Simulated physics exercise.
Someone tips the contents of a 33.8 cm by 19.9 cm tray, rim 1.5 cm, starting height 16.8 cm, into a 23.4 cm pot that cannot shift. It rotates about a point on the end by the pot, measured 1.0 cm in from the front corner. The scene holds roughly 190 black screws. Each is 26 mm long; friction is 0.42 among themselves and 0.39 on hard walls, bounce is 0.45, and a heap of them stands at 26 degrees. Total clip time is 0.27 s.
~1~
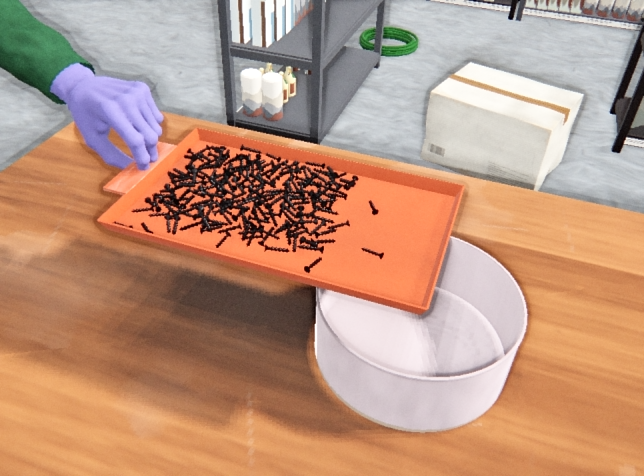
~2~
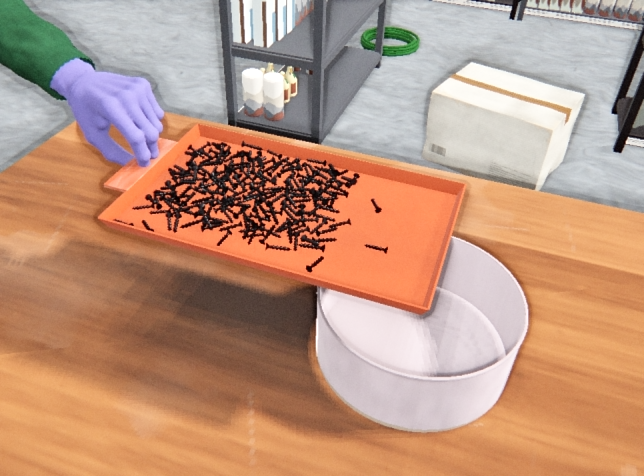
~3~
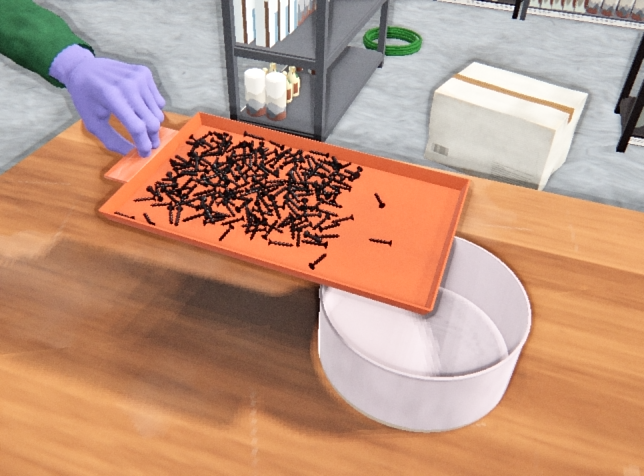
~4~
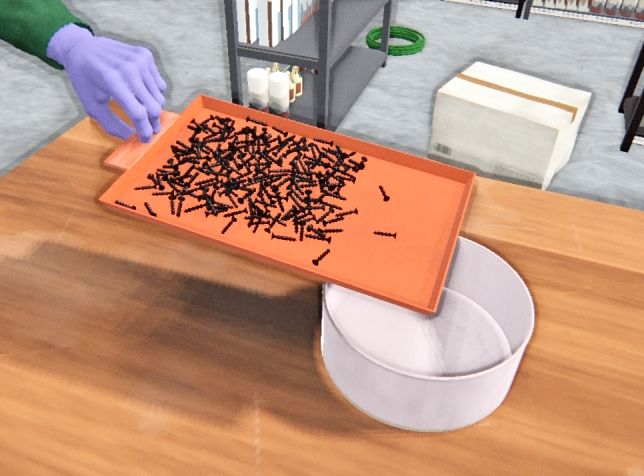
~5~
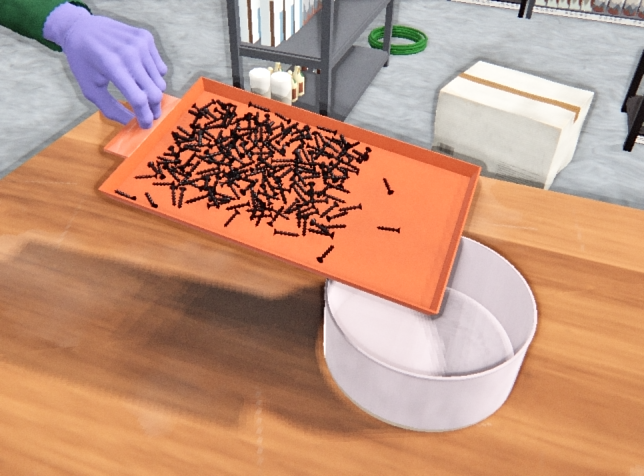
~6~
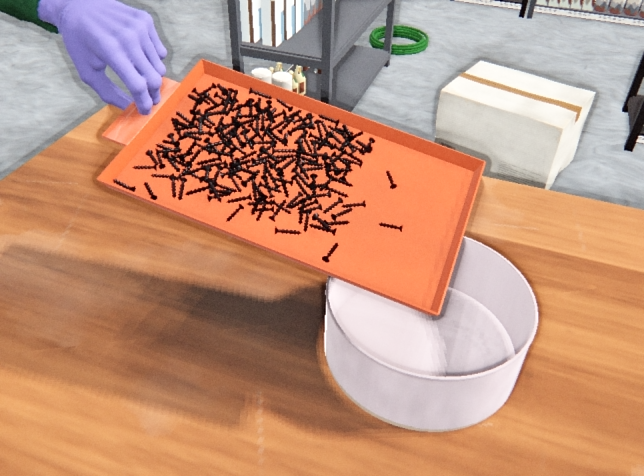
An orange tray of black screws slowly tilts toward a white pot as a purple-gloved hand lifts its left end.
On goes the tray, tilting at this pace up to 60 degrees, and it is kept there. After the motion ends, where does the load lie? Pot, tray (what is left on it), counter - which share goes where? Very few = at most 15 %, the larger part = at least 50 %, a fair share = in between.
Pot - very few, tray - very few, counter - the larger part.
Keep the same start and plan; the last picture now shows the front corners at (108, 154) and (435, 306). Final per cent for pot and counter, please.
Pot 15 % / counter 80 %.
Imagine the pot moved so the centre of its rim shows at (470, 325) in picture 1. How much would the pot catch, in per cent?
About 35 per cent.
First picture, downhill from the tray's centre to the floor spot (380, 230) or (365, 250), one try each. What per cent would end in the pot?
Approximately 75 percent, then 35 percent.
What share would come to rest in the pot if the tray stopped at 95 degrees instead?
You'd end up with some 5 % in the pot.
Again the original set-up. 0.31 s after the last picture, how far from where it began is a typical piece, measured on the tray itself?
Displacement on the tray: Roughly 4 cm.
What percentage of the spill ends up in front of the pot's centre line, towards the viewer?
Some 100 per cent.
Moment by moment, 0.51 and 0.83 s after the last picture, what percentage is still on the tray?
Around 95 first, about 20 after.
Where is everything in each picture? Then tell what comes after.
In the first picture, tray tilt 0 degrees, front corners at (106, 218) and (422, 303); middle of the pieces at (253, 198); pot at (420, 294).
In the second picture, tray tilt 1 degrees, front corners at (106, 215) and (423, 303); middle of the pieces at (255, 190).
In the third picture, tray tilt 4 degrees, front corners at (107, 208) and (426, 304), lowest corner right front; middle of the pieces at (257, 182).
In the fourth picture, tray tilt 8 degrees, front corners at (108, 197) and (430, 305), lowest corner right front; middle of the pieces at (260, 172).
In the fifth picture, tray tilt 11 degrees, front corners at (108, 187) and (432, 306), lowest corner right front; middle of the pieces at (263, 161).
In the sixth picture, tray tilt 15 degrees, front corners at (106, 177) and (434, 307), lowest corner right front; middle of the pieces at (265, 151); pot at (430, 293).
Then, 0.31 s after the last picture, tilt 38 degrees; the tray holds 100 %, the pot 0 %.
Then, 0.51 s after the last picture, tilt 52 degrees; the tray holds 95 %, the pot 0 %.
Then, 0.83 s after the last picture, tilt 60 degrees; the tray holds 20 %, the pot 0 %.
In the end, pot 5 %, tray 0 %, counter 95 %.
